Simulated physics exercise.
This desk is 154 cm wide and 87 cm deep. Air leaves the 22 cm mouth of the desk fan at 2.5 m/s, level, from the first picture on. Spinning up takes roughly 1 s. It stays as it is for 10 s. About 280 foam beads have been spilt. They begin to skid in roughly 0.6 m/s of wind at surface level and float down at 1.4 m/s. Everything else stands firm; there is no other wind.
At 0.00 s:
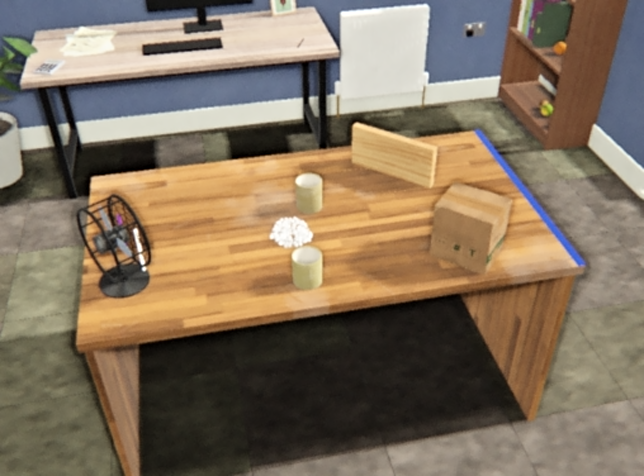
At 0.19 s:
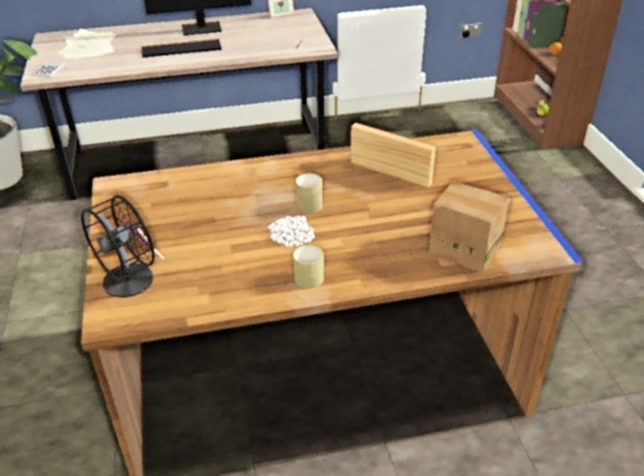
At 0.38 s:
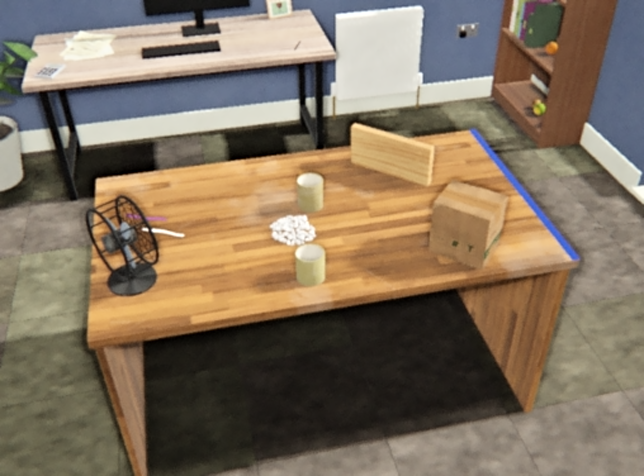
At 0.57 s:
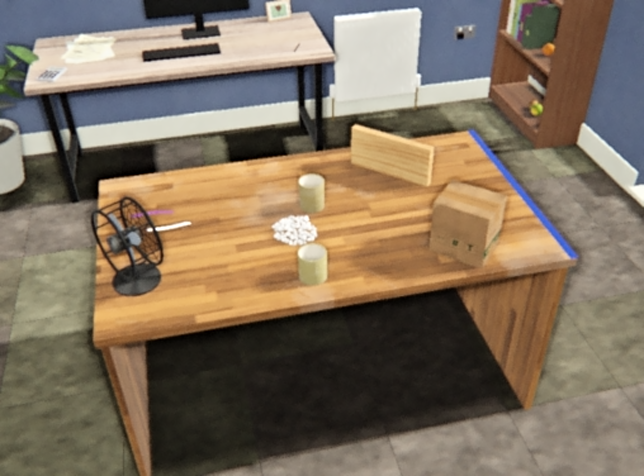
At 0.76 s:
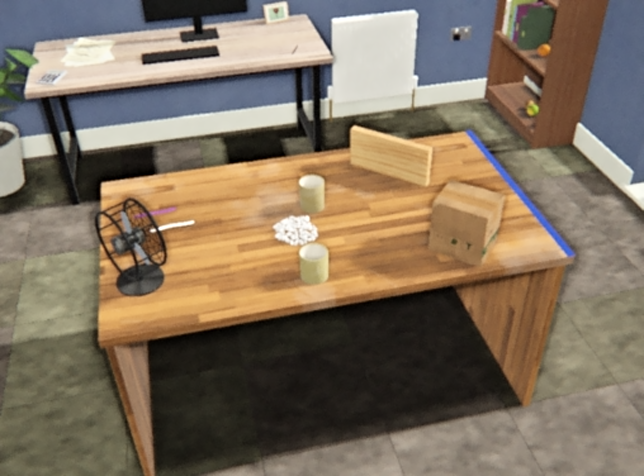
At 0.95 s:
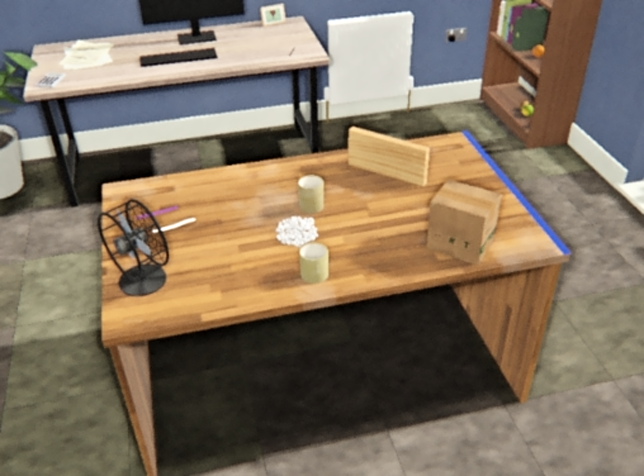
A large wooden desk with a blue right edge stands on a grey tiled floor, seen from above in a blue-walled room with another desk and a bookcase behind. A black fan sits at left, white beads lie between two pale green mugs, and a tan box and upright wooden board are at right. The view drifts slightly while the beads barely shift.
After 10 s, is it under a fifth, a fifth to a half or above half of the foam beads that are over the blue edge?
Of the foam beads, under a fifth end over the blue edge.
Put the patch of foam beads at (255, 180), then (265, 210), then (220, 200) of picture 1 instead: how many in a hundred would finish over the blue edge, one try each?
In turn about 0 %, 0 %, 0 %.
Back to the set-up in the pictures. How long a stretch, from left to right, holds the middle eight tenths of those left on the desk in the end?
Roughly 40 cm.
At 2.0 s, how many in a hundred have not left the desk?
Some 100 per cent.
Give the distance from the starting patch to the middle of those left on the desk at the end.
Roughly 25 cm.
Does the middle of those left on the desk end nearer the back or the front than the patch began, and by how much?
Towards the front, some 20 cm.
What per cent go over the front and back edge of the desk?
About 60 % front, 0 % back.
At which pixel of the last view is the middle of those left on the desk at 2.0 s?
Around (382, 250).
After 2.0 s the count stands so, 0 % are over the blue edge; the middle of those still in play is near (382, 250).
After 3.2 s the count stands so, 0 % are over the blue edge; the middle of those still in play is near (395, 258).
After 5.5 s the count stands so, 0 % are over the blue edge; the middle of those still in play is near (363, 255).
After 10.0 s, at the end, 0 % are over the blue edge; the middle of those still in play is near (353, 257).
